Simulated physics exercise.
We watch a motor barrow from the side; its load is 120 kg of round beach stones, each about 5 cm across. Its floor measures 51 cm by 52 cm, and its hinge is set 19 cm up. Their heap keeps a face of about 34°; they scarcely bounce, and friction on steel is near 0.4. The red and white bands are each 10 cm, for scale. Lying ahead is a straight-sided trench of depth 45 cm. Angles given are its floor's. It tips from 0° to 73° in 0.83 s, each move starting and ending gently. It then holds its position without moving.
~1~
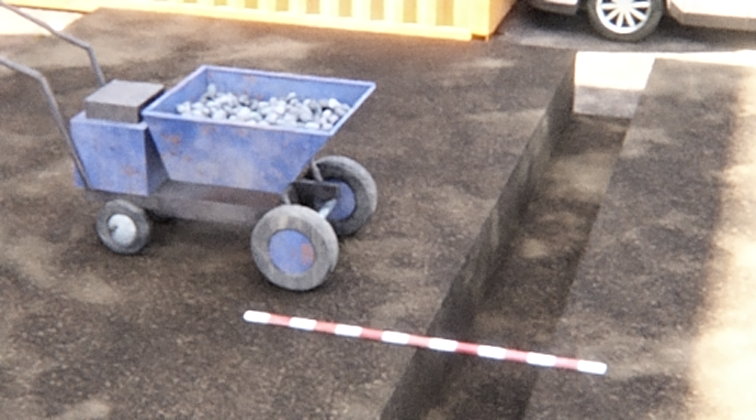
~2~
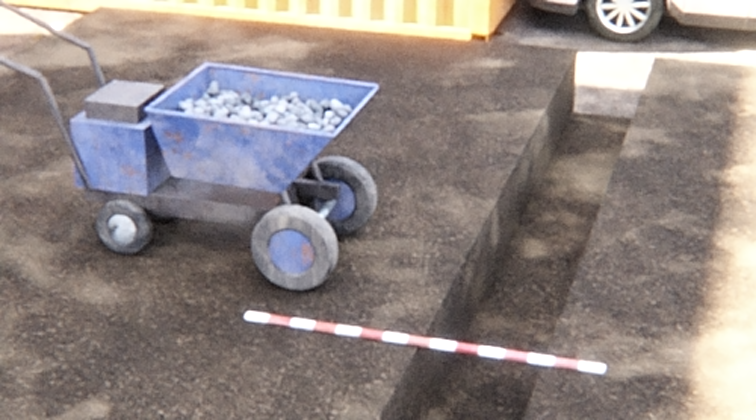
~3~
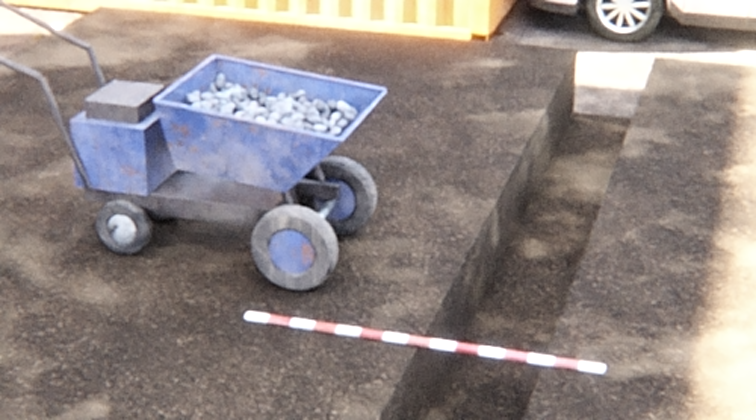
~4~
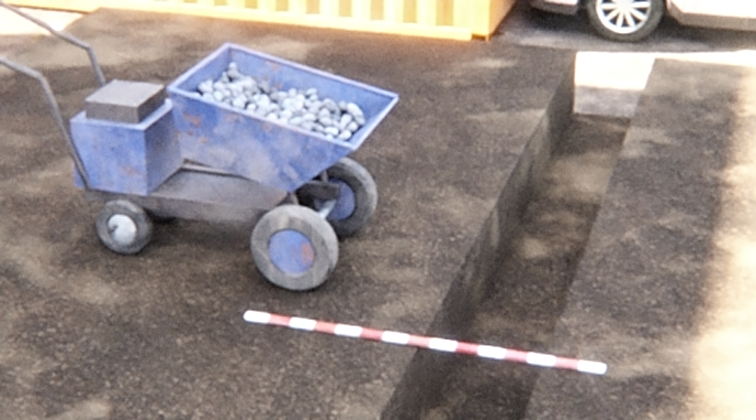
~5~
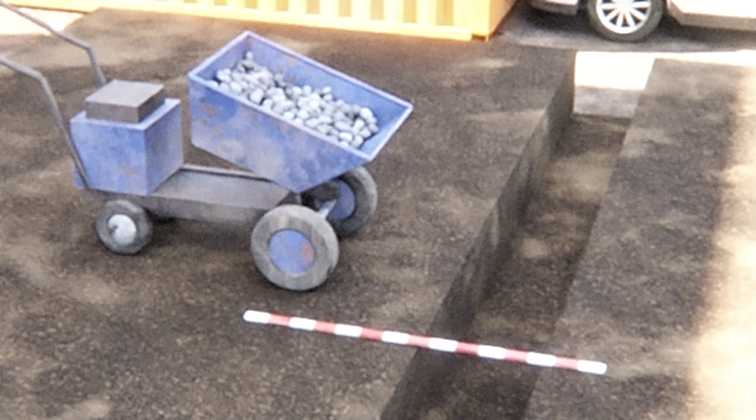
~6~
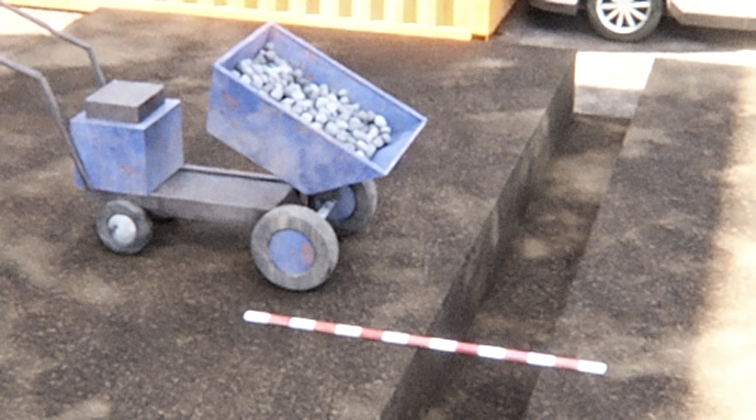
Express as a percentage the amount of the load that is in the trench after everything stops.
The amount is close to 100 per cent of the load.
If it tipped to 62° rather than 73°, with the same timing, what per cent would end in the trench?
Then roughly 100 percent.
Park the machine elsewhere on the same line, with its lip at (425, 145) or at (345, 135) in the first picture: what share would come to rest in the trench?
It'd be around 35 per cent and after that around 100 per cent.
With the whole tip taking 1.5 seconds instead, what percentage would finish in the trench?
About 100%.
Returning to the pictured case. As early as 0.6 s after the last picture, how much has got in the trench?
About 40%.
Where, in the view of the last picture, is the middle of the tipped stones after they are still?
About (518, 363).
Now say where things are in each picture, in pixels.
Lip at (329, 135), floor tilted 0°, highest stones at (287, 109), in the first picture.
The skip is at 1°, its lip at (333, 136); the top of the load is at (262, 107), in the second picture.
The skip is at 6°, its lip at (342, 140); the top of the load is at (224, 92), in the third picture.
Lip at (354, 148), floor tilted 12°, highest stones at (232, 84), in the fourth picture.
The skip is at 19°, its lip at (370, 159); the top of the load is at (242, 72), in the fifth picture.
Lip at (385, 174), floor tilted 28°, highest stones at (260, 63), in the sixth picture.
Then, 0.3 s after the last picture the floor is at 61°, 100 % in the skip; the foremost stones are at (424, 211).
Then, 0.6 s after the last picture the floor is at 73°, 60 % in the skip, 1 % short of the trench, 38 % in the trench; the foremost stones are at (535, 325).
Then, 0.9 s after the last picture the floor is at 73°, 14 % in the skip, 1 % short of the trench, 84 % in the trench; the foremost stones are at (582, 332).
Then, 2.9 s after the last picture the floor is at 73°, 0 % in the skip, 100 % in the trench; the foremost stones are at (598, 345).
